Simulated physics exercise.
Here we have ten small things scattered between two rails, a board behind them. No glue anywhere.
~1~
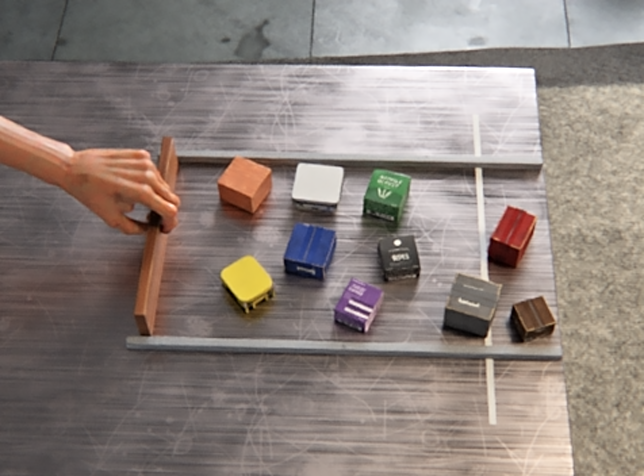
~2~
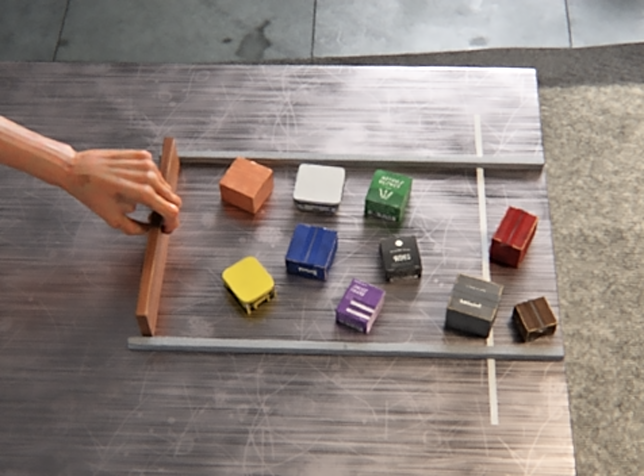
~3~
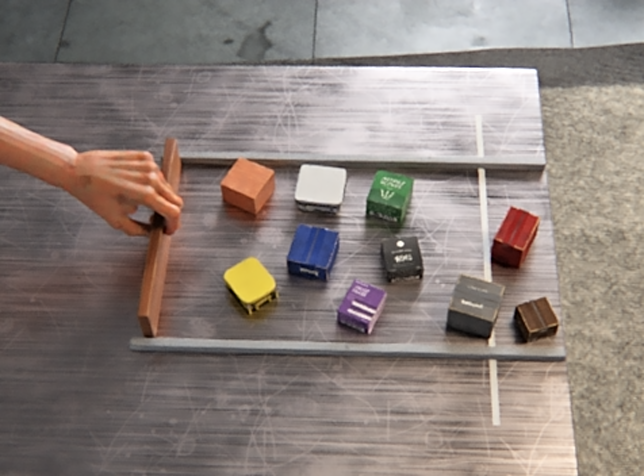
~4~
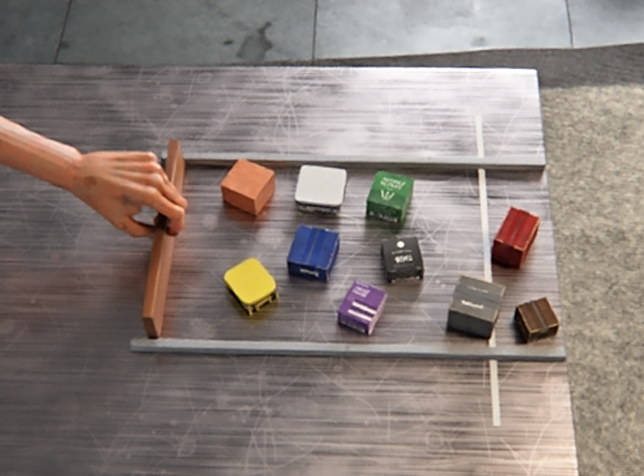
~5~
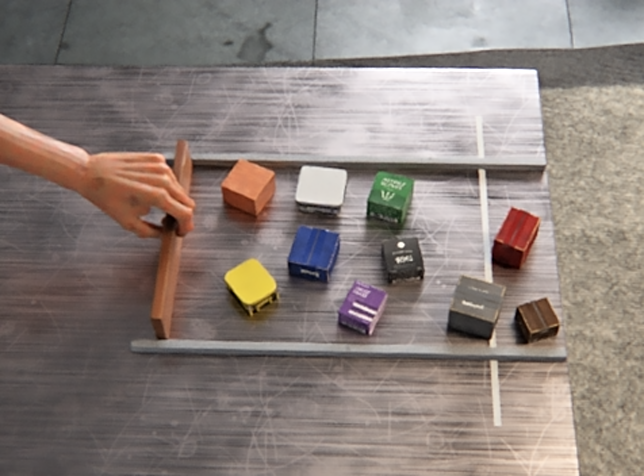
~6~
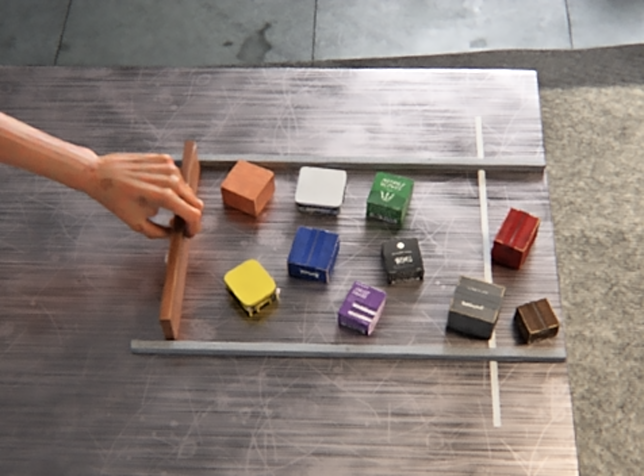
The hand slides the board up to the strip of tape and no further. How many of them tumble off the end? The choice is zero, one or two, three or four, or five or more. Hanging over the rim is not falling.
As it turns out, the number that fall off is three or four.
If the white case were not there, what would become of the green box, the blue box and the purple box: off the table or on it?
The green box stays on; the blue box survives; the purple box stays on.
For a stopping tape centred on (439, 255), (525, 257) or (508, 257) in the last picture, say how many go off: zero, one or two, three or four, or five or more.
Taking them in turn, 1 or 2; five or more; five or more.
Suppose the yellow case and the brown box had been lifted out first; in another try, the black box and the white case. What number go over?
First 2, then 2.
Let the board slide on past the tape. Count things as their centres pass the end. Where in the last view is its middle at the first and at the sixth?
At (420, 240) for the first, at (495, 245) for the sixth.
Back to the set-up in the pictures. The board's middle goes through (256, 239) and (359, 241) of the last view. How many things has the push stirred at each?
First 3, then 7.
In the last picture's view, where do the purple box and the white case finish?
Near (547, 310) and (547, 195).
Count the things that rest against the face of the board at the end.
3 of them.
Soon after, none off yet; brown box at rest near (537, 321); red box at rest near (515, 238); grey box at rest near (476, 307).
After that, none off yet; brown box tilting well over near (586, 329); red box displaced a little near (536, 236); grey box displaced about its own width near (543, 304).
In the end, the number that fall off is three or four; gone, green box, grey box, red box and brown box.
